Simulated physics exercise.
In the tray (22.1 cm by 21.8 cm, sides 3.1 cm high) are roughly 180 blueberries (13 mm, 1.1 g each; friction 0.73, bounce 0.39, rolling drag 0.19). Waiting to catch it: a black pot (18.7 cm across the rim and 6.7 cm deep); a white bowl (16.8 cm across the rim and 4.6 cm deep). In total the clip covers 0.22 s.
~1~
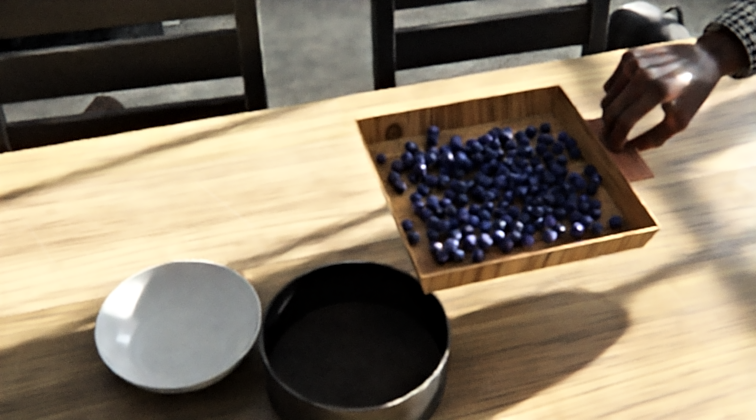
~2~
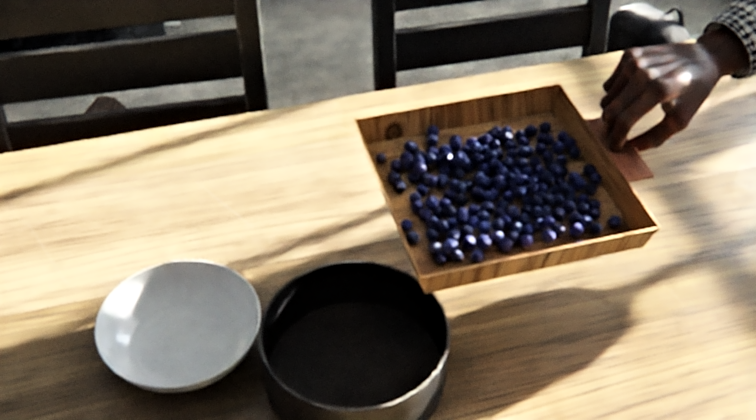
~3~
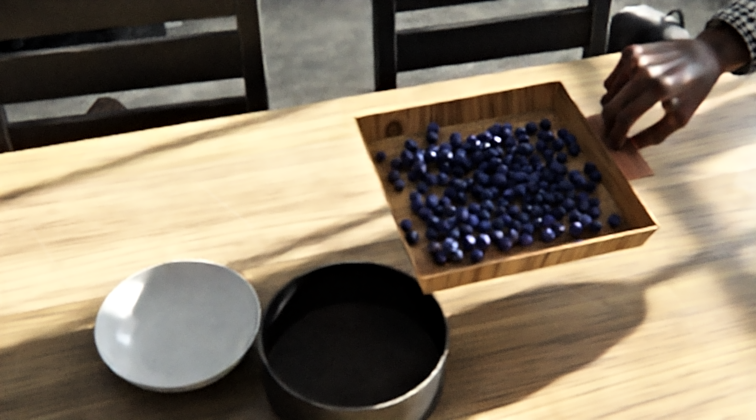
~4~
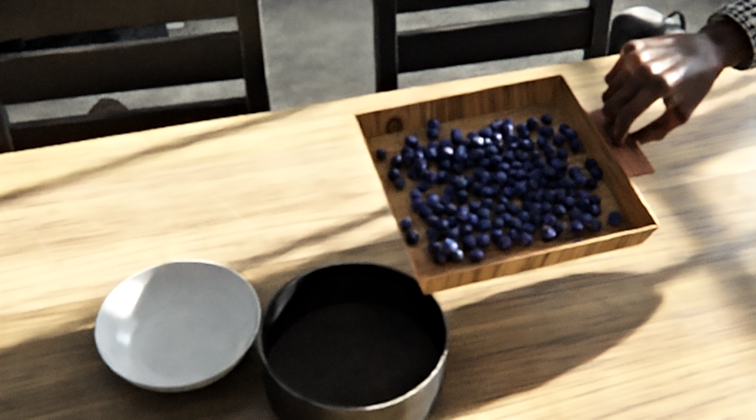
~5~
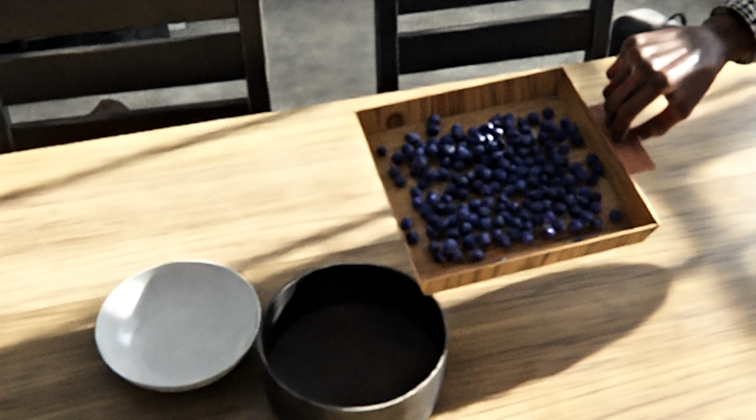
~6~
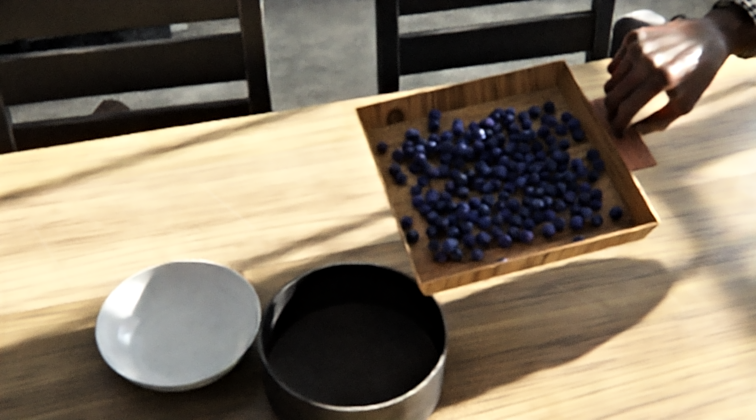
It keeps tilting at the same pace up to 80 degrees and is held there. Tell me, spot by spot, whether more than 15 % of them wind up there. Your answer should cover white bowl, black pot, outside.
White bowl: They do not; black pot: They do not; outside everything: They do not.
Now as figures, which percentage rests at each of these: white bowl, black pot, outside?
White bowl 0; black pot 5; outside 5.
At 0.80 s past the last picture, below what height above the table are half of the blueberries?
That would be some 22 centimetres.
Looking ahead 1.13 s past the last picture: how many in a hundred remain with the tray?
I'd put it at about 100 in a hundred.
Then, 0.43 s after the last picture, tilt 34 degrees; tray 100 %; middle of all pieces near (491, 182).
Then, 0.80 s after the last picture, tilt 55 degrees; tray 100 %; middle of all pieces near (489, 180).
Then, 1.13 s after the last picture, tilt 74 degrees; tray 100 %; middle of all pieces near (485, 187).
Then, 1.45 s after the last picture, tilt 80 degrees; black pot 5 %, tray 90 %; middle of all pieces near (480, 195).
In the end, black pot 5 %, tray 90 %, white bowl 0 %, outside 5 %.
